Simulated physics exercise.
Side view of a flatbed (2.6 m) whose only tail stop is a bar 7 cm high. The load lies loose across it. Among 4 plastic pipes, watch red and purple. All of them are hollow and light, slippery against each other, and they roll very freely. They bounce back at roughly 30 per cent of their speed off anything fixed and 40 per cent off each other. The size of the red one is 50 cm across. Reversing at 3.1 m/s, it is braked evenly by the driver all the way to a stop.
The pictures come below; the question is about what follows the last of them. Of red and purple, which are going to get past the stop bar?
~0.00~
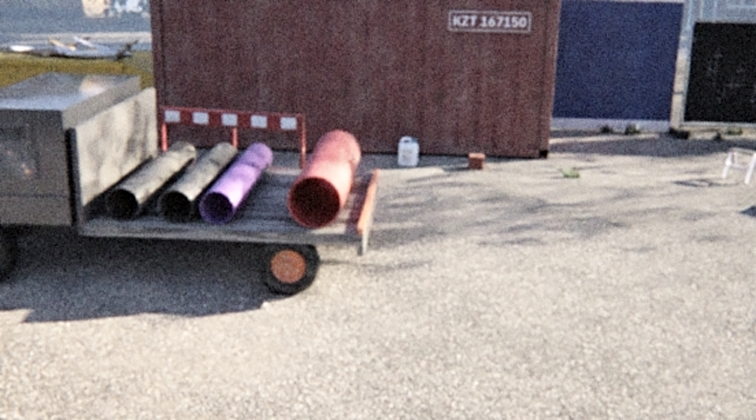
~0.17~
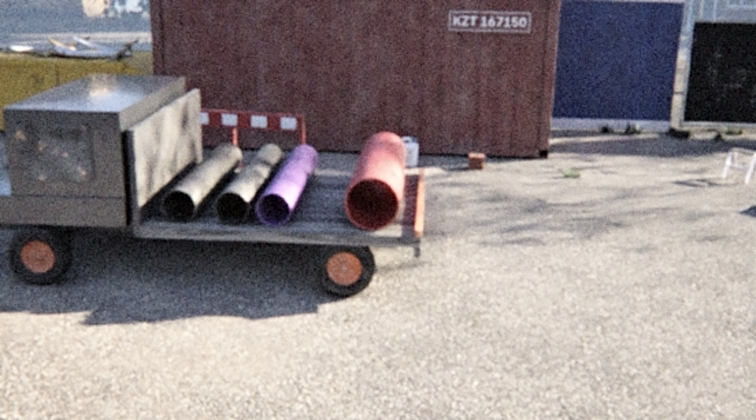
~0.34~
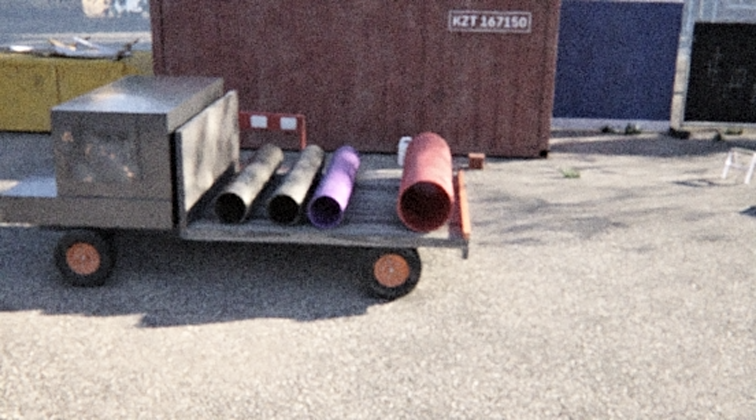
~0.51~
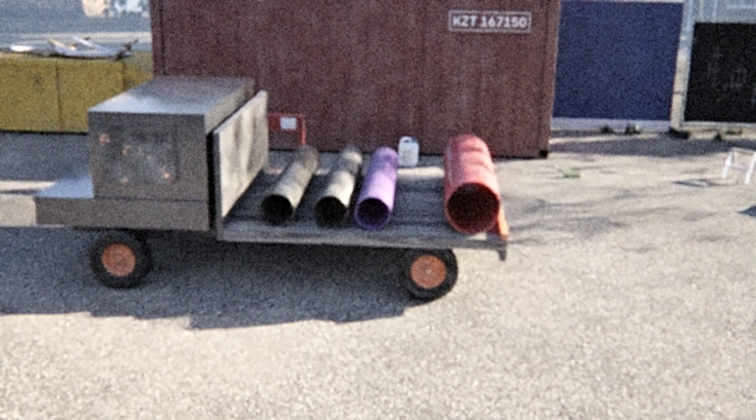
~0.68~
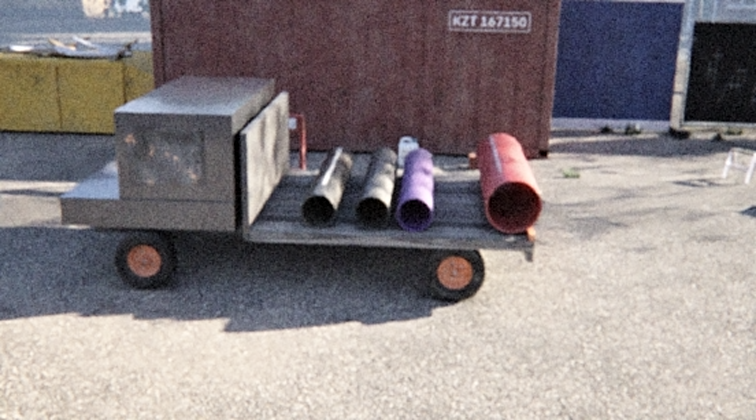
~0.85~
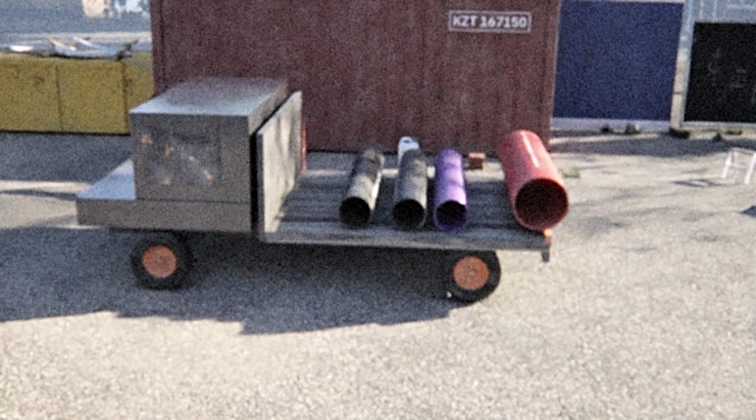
Result - red one comes off the back, Purple one comes off the back.
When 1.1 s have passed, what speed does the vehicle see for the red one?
0.9 m/s or so.
After 1.1 s, red is going over the tail; purple is on the bed, 50 cm from the bar, rolling towards it; 1 over the tail so far.
After 1.3 s, red is going over the tail; purple is on the bed, 20 cm from the bar, rolling towards it; 1 over the tail so far.
After 1.5 s, red is off the end; purple is on the bed, 5 cm from the bar, rolling towards it; 1 over the tail so far.
After 1.7 s, purple is going over the tail; no change for red; 2 over the tail so far.
At rest (3.5 s), red is off the end; purple is off the end; 3 over the tail so far.
